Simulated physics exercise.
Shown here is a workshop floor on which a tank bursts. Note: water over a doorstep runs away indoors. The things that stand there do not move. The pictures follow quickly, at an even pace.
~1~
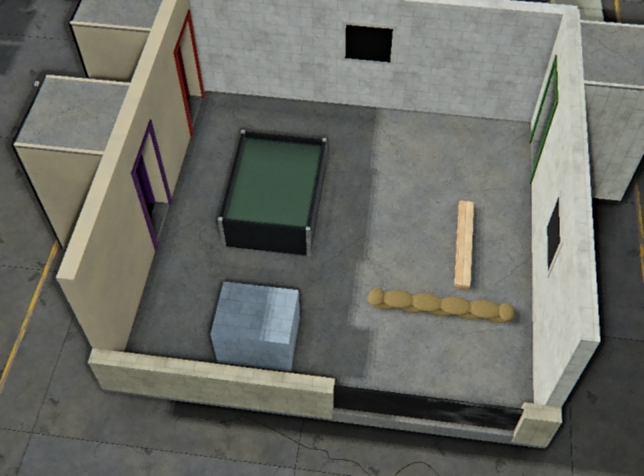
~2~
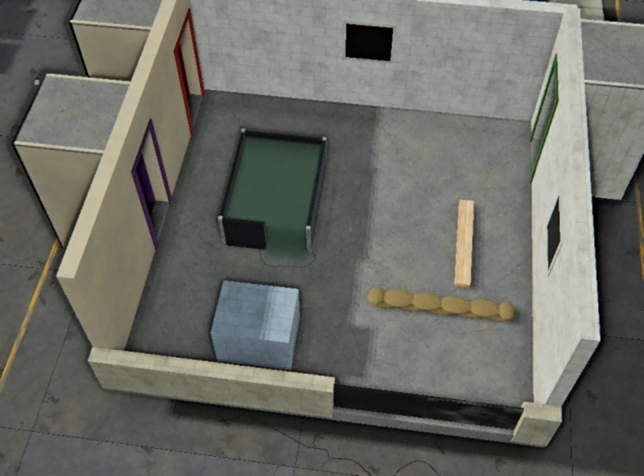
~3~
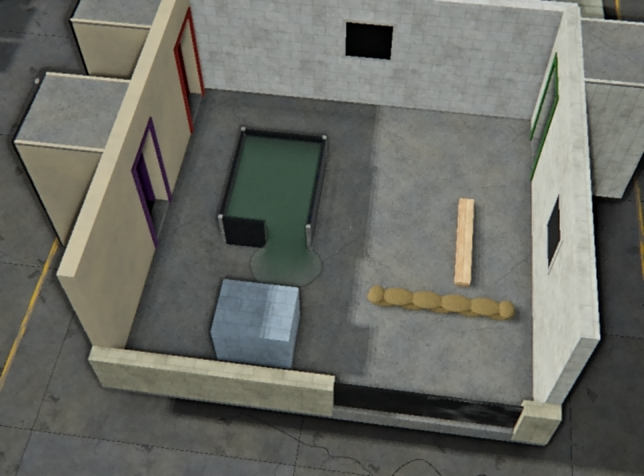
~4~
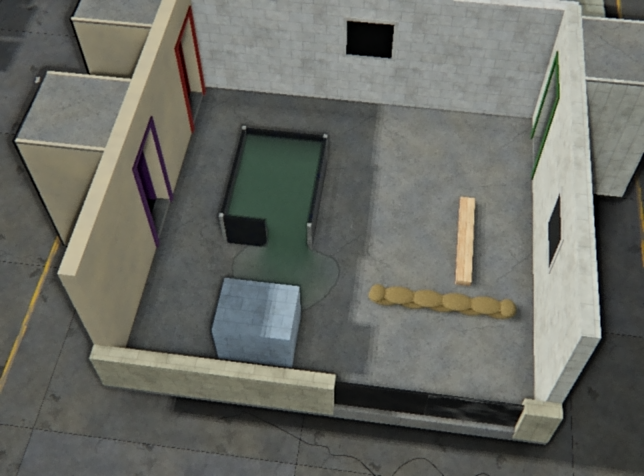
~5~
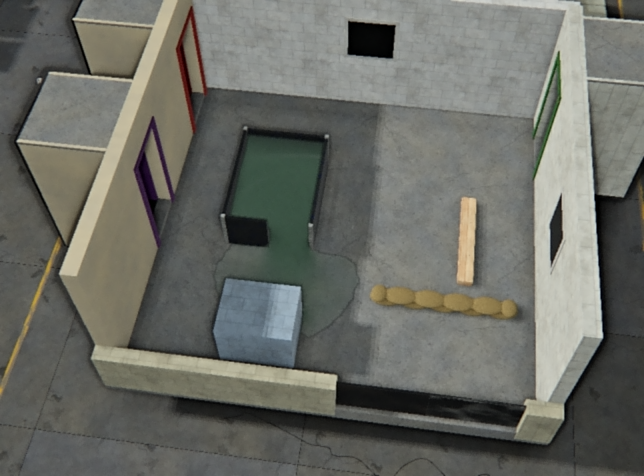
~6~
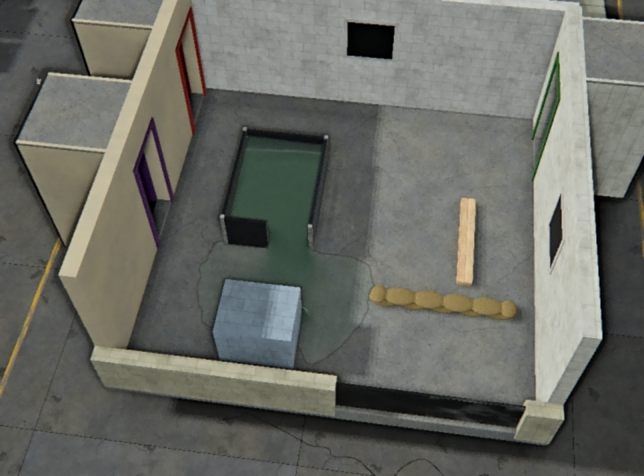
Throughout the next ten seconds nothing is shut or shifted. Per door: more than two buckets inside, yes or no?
Per door - purple door: No, green door: No, red door: No.
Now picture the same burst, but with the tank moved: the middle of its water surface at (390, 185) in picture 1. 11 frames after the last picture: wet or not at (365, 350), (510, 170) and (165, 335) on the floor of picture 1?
First spot gets drenched, second spot stays unwetted, third spot stays unwetted.
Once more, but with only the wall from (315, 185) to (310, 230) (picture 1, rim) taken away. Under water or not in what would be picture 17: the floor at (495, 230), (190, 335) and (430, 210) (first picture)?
In the order given: Swamped, untouched and swamped.
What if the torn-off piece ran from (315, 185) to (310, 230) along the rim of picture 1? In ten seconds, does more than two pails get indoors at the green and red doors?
Green door: Beyond the mark, red door: Short of the mark.
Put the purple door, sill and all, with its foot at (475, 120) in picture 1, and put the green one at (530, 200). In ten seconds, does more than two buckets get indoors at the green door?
I'd say the green door remains short of it.
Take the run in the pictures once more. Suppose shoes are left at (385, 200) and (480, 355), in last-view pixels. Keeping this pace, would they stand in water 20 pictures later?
Same order as asked: Dry as before, drenched.
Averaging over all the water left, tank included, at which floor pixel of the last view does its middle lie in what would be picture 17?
I'd put my finger on (285, 255).
A moment on, water covers 20 % of the floor; the purple door not reached, the green door not reached, the red door not reached.
Next, water covers 30 % of the floor; the purple door wet at the sill, nothing in, the green door not reached, the red door not reached.
Then, water covers 45 % of the floor; the purple door wet at the sill, nothing in, the green door not reached, the red door not reached.
Later, water covers 60 % of the floor; the purple door wet at the sill, nothing in, the green door wet at the sill, nothing in, the red door wet at the sill, nothing in.
In the end, water covers 85 % of the floor; the purple door wet at the sill, nothing in, the green door wet at the sill, nothing in, the red door wet at the sill, nothing in.
